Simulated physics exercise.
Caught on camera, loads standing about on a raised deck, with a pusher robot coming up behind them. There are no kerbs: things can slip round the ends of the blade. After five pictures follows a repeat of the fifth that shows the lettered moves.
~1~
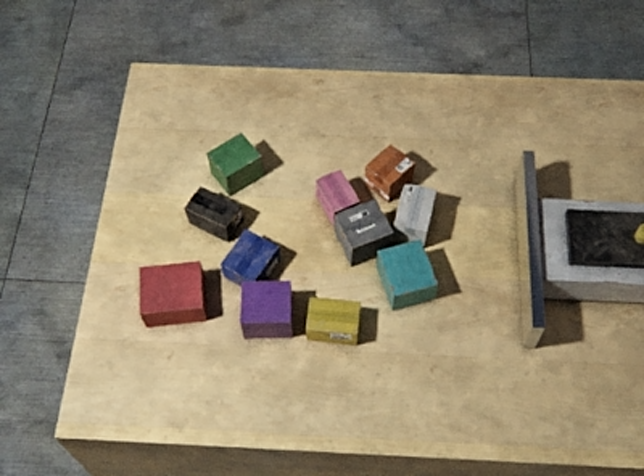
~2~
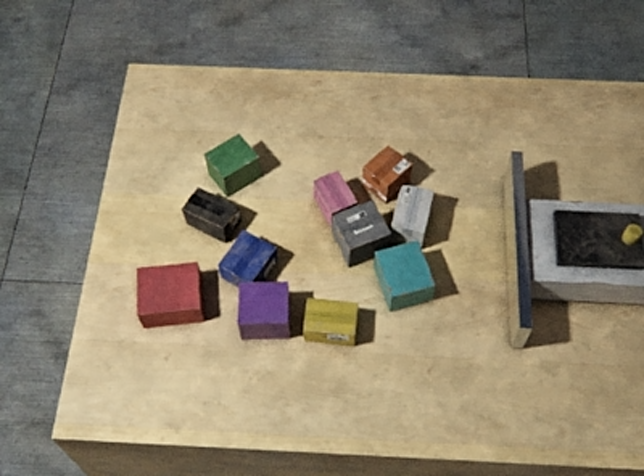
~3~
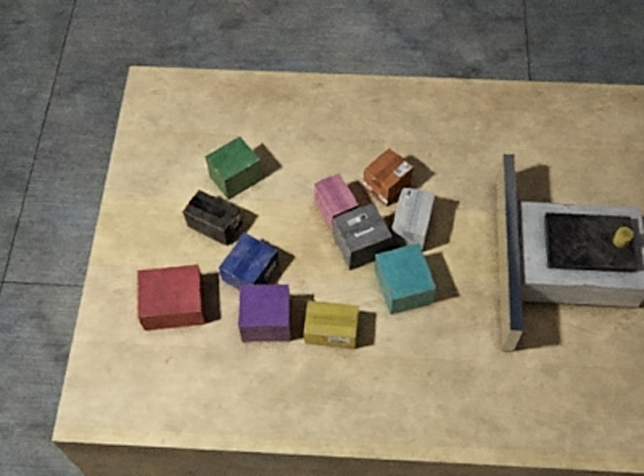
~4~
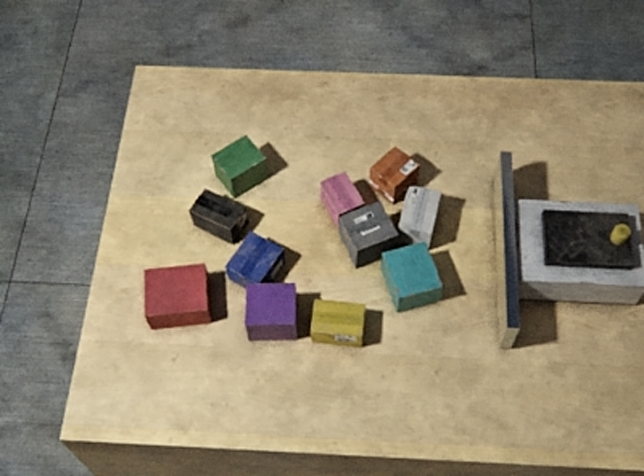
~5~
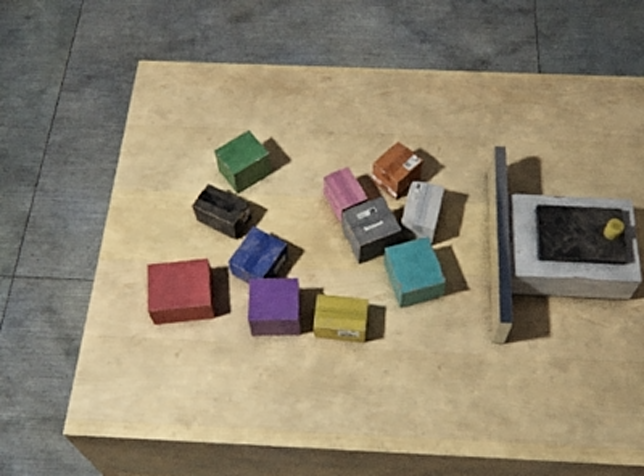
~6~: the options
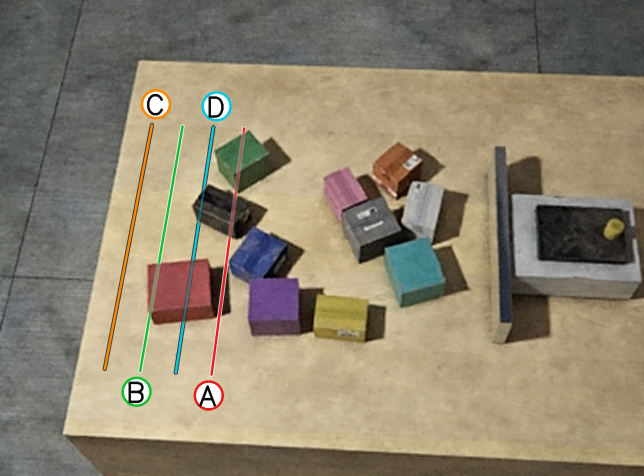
At first, coloured boxes stand in a loose cluster on a pale raised deck, with a pusher robot to their right, its wide upright blade facing them. The robot then creeps left, narrowing the gap without touching any box, while the boxes stay where they are and the view shakes slightly.
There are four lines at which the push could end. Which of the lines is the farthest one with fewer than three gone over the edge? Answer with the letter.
Up to line D.
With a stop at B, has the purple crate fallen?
Yes.
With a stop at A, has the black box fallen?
No.
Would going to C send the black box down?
Yes.
On the marked copy, A at (229, 242); B at (163, 239); C at (130, 238); D at (196, 241).
Taking D. A third of the way, robot (460, 228); orange parcel (362, 166); pink box (331, 189).
Two thirds of the way, robot (349, 223); red crate (144, 286); black box (174, 216).
When it is over, robot (262, 220); red crate over the edge; black box over the edge; two fallen.
As for the rest, A is within the limit but short; B drops five; C drops seven.
